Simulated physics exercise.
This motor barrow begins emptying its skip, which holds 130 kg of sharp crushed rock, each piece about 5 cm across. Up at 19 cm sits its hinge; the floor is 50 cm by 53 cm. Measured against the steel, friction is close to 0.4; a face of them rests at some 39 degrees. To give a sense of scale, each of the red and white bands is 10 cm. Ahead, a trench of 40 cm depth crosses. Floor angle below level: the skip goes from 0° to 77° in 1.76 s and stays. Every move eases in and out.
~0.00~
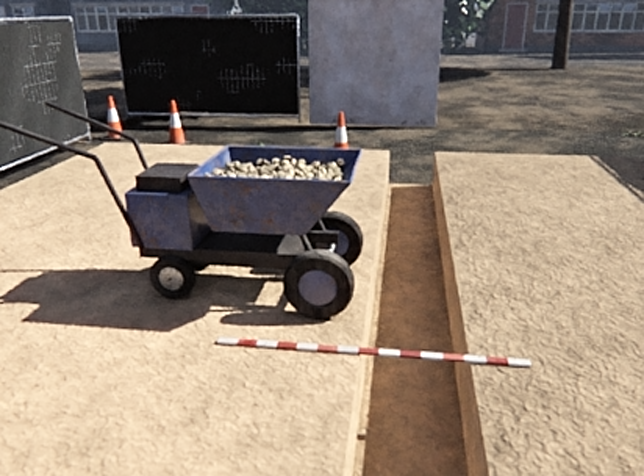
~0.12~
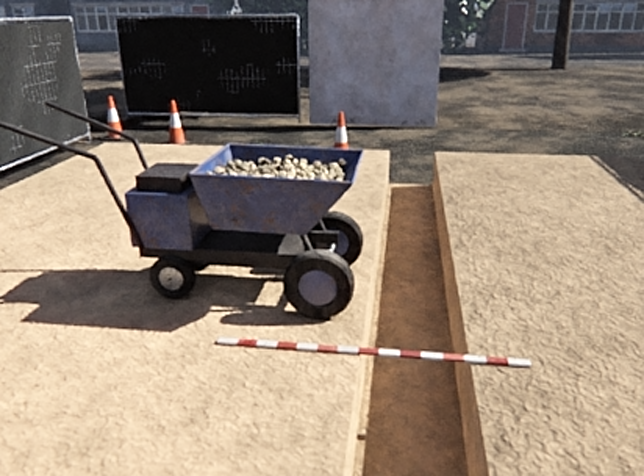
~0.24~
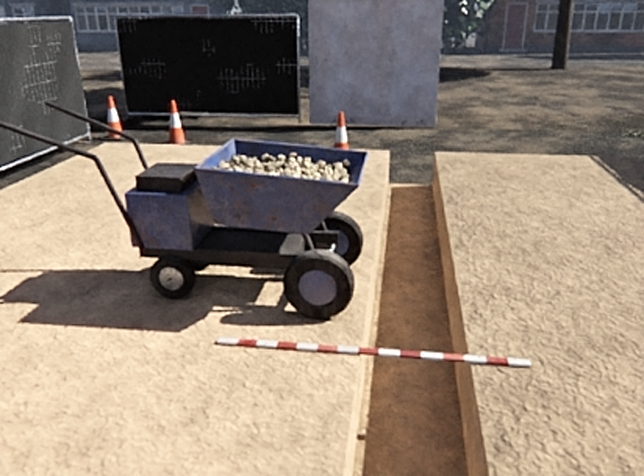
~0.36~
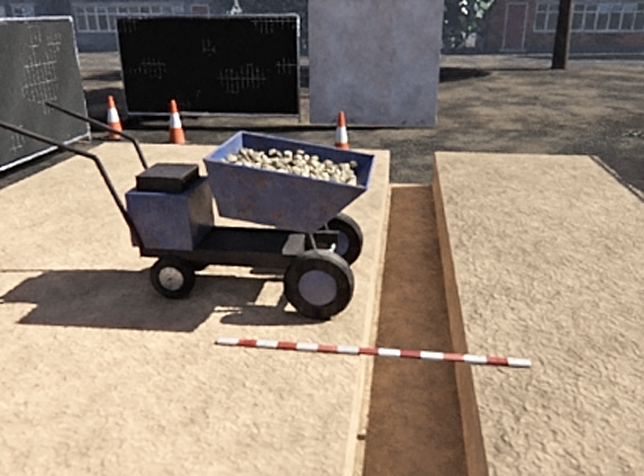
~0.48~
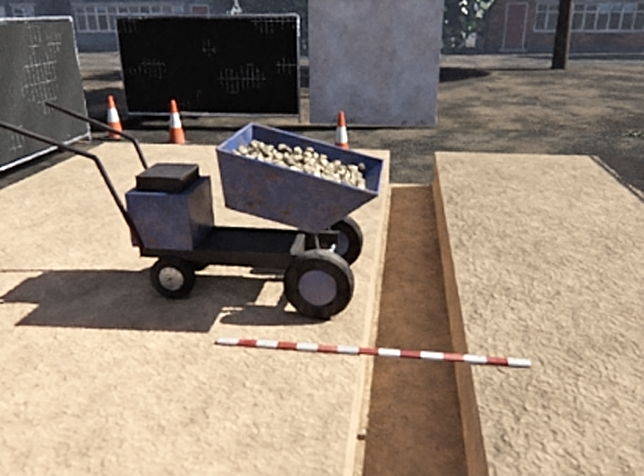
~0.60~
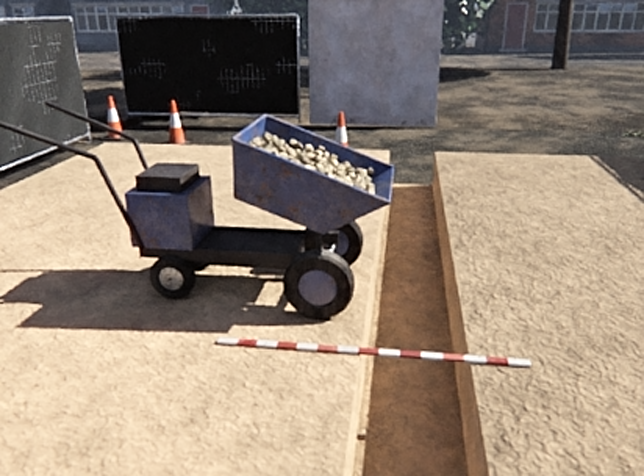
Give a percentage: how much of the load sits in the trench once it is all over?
73 %.
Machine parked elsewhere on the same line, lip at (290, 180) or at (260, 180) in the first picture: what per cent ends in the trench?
I'd say some 100 per cent and some 95 per cent.
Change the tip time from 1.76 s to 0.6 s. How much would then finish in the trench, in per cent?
That would give about 40 percent.
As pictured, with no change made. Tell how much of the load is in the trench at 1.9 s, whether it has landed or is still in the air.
About 25 per cent by then.
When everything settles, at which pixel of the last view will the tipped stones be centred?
The tipped stones centre close to (442, 342).
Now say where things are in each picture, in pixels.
Lip at (350, 183), floor tilted 0°, highest stones at (284, 170), in the first frame.
Lip at (352, 184), floor tilted 1°, highest stones at (268, 168); the stones move at 0.2 m/s on average, in the second frame.
The skip is at 4°, its lip at (358, 186); the top of the load is at (268, 163); the stones move at 0.3 m/s on average, in the third frame.
Lip at (367, 189), floor tilted 8°, highest stones at (260, 159); the stones move at 0.4 m/s on average, in the fourth frame.
The skip is at 14°, its lip at (378, 195); the top of the load is at (254, 148); the stones move at 0.5 m/s on average, in the fifth frame.
The skip is at 21°, its lip at (390, 203); the top of the load is at (266, 141); the stones move at 0.6 m/s on average, in the sixth frame.
After 1.3 s the floor is at 65°; 100 % in the skip; the foremost stones are at (441, 264).
After 1.9 s the floor is at 77°; 55 % in the skip, 27 % in the trench, 19 % past the trench; the foremost stones are at (524, 301).
After 2.2 s the floor is at 77°; 25 % in the skip, 46 % in the trench, 29 % past the trench; the foremost stones are at (572, 309).
After 4.2 s the floor is at 77°; 0 % in the skip, 73 % in the trench, 27 % past the trench; the foremost stones are at (578, 310).
